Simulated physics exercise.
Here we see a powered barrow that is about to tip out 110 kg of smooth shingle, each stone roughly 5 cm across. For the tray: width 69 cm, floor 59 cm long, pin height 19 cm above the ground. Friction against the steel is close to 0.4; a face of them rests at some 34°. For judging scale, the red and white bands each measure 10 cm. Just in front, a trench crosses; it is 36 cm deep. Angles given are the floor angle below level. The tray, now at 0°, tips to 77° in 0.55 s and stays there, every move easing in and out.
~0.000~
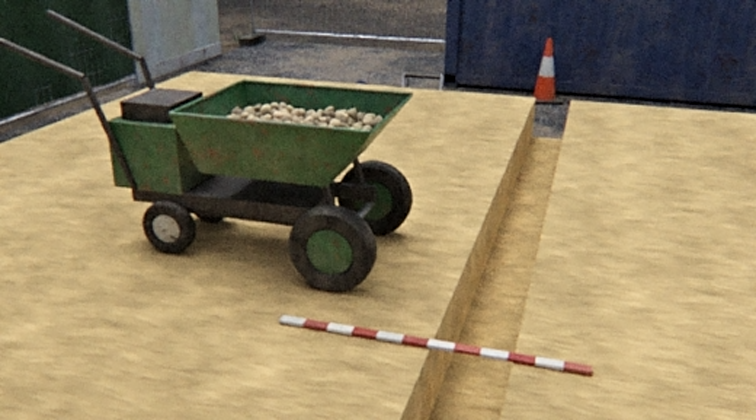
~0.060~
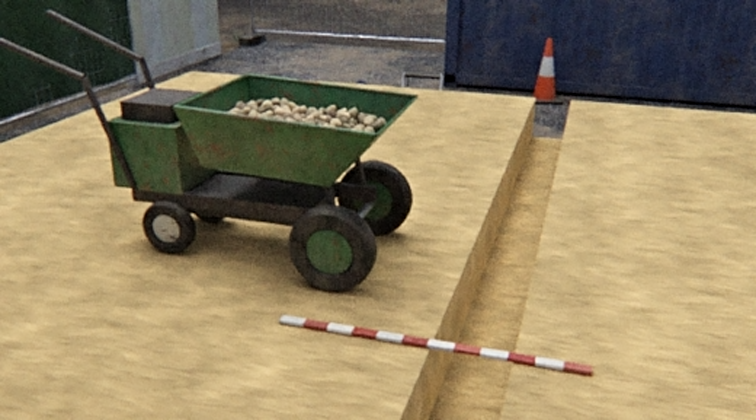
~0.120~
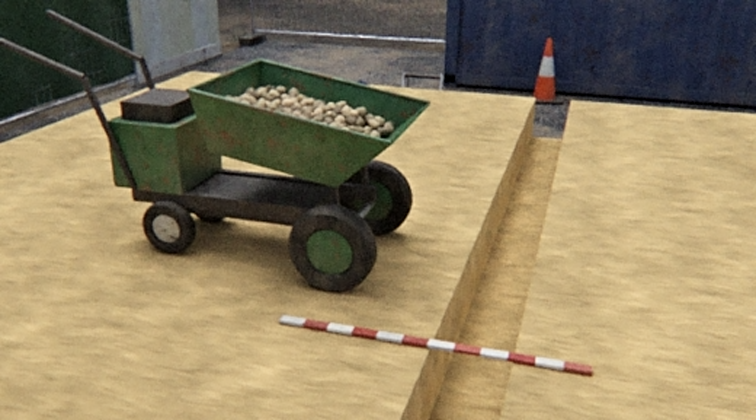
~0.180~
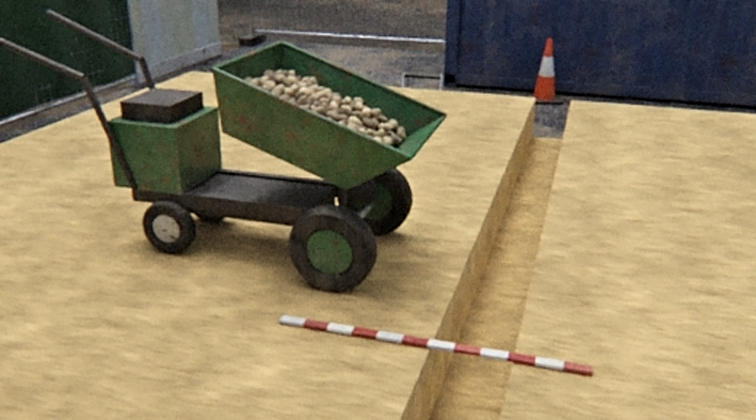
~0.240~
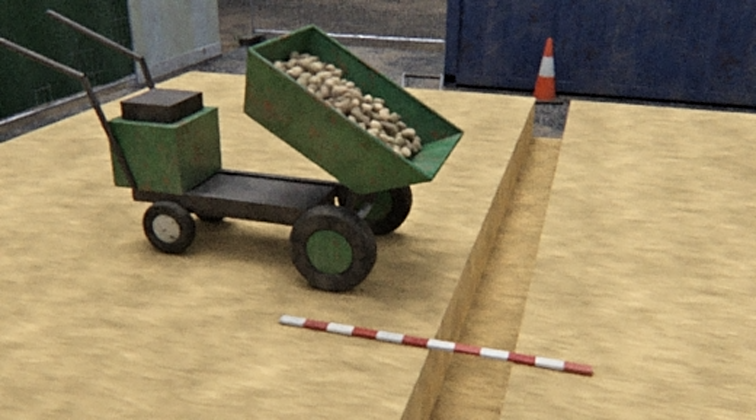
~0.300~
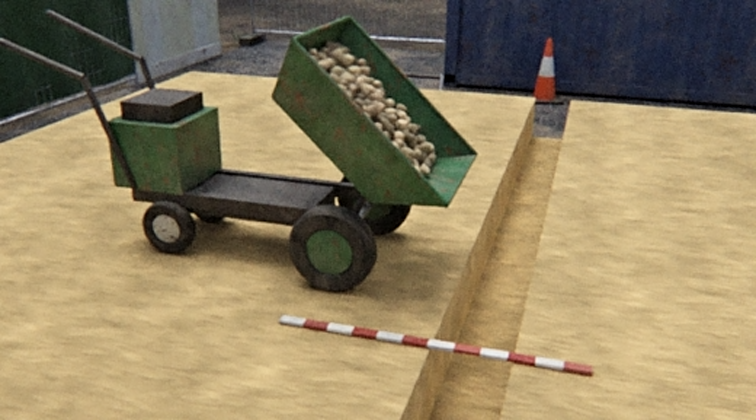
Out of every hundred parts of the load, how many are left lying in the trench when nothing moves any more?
Around 48 in every hundred.
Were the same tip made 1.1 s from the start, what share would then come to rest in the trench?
In that case some 70 per cent.
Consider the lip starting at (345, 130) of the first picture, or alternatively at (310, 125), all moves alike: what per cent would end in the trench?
First place: Near 70%; second place: Near 75%.
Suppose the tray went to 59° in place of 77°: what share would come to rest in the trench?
In that case around 50 percent.
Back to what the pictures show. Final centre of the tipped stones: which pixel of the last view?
(543, 280).
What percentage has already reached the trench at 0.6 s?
35 per cent, give or take.
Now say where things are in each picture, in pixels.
The first frame shows lip at (370, 133), floor tilted 0°, highest stones at (310, 116).
In the second frame, the tray is at 3°, its lip at (376, 136); the top of the load is at (270, 111); the stones move at 0.6 m/s on average.
The third frame shows lip at (391, 144), floor tilted 9°, highest stones at (260, 95); the stones move at 1.2 m/s on average.
In the fourth frame, the tray is at 19°, its lip at (411, 159); the top of the load is at (275, 79); the stones move at 1.6 m/s on average.
In the fifth frame, the tray is at 31°, its lip at (432, 180); the top of the load is at (300, 62); the stones move at 1.9 m/s on average.
In the sixth frame, the tray is at 44°, its lip at (448, 206); the top of the load is at (332, 52); the stones move at 2.0 m/s on average.
After 0.4 s the floor is at 65°; 100 % in the tray; the foremost stones are at (449, 215).
After 0.6 s the floor is at 77°; 55 % in the tray, 33 % in the trench, 12 % past the trench; the foremost stones are at (554, 272).
After 1.0 s the floor is at 77°; 0 % in the tray, 47 % in the trench, 52 % past the trench; the foremost stones are past the picture's edge.
After 3.0 s the floor is at 77°; 0 % in the tray, 48 % in the trench, 52 % past the trench; the foremost stones are past the picture's edge.
